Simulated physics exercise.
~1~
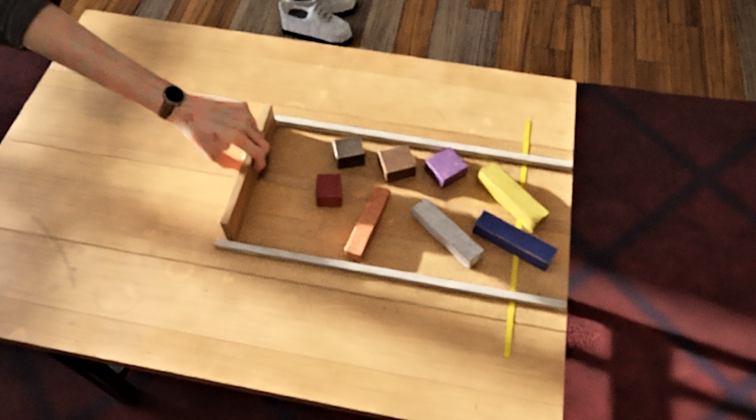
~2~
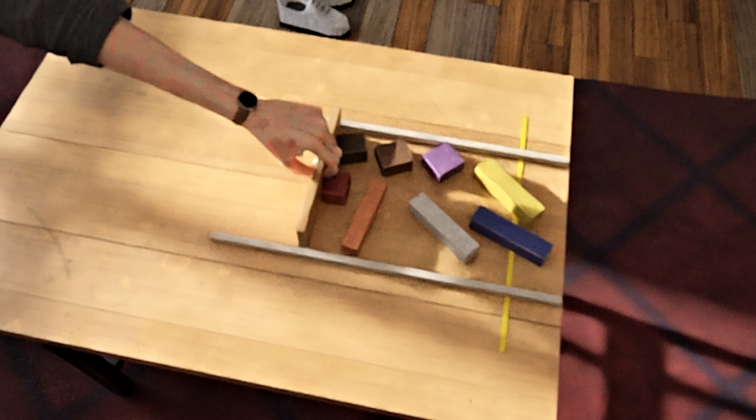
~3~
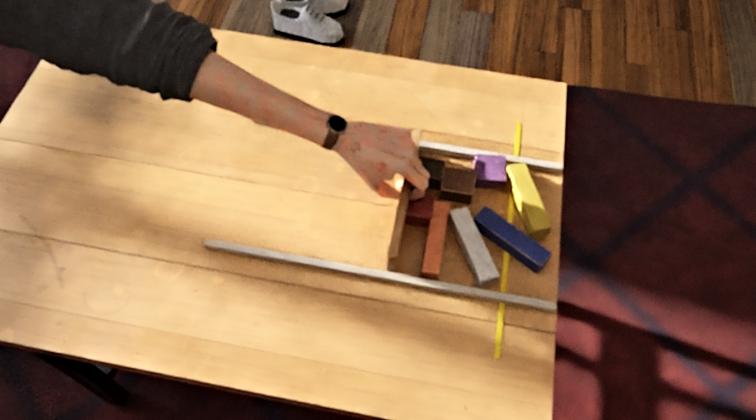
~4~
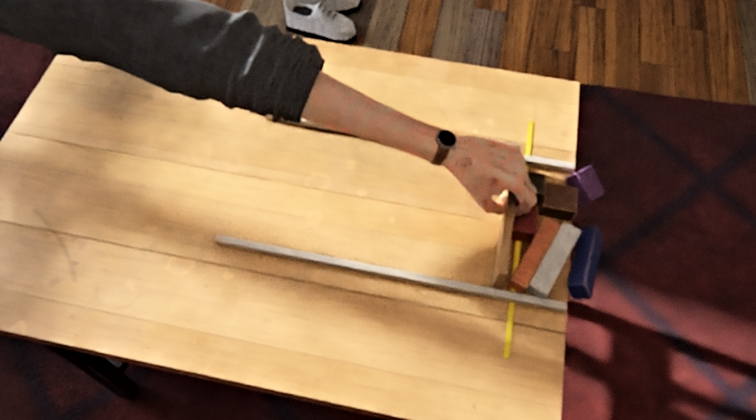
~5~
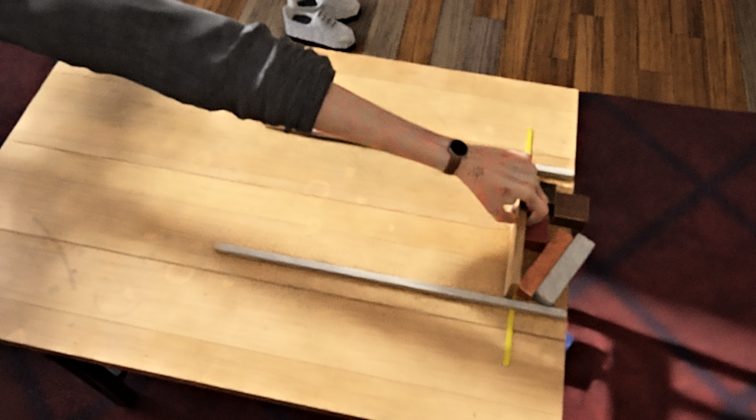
The clip shows a hand sliding an upright wooden board rightward across a table between two rails, pushing coloured blocks and bars together toward the edge past a yellow tape strip, until the yellow, purple and blue pieces drop off and the others stay bunched by the board.
